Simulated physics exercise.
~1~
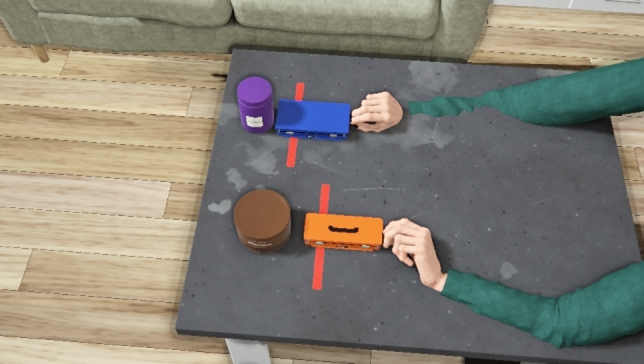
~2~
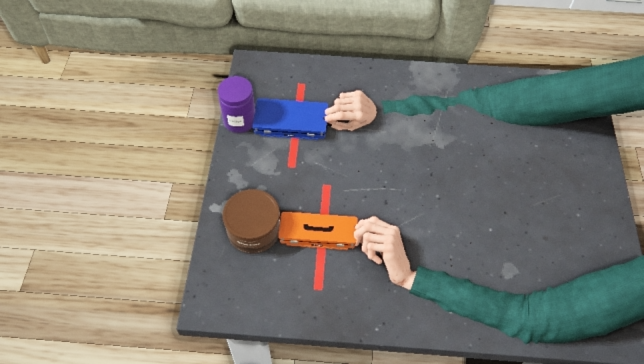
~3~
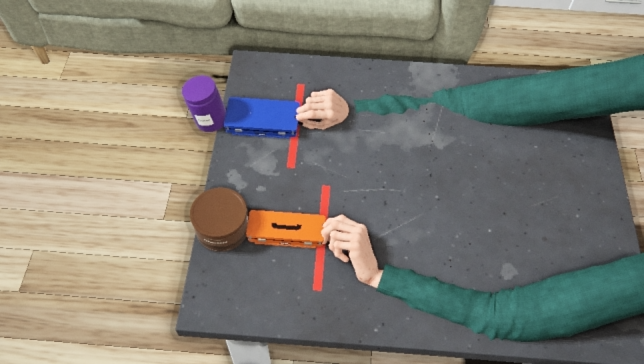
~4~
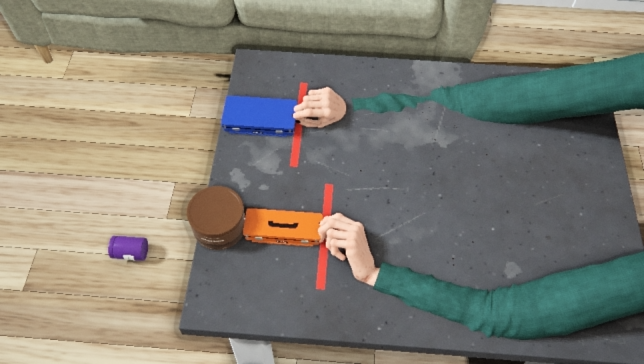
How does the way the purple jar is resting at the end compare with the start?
At the start the purple jar stands upright on the table, and at the end it lies on its side on the wooden floor.
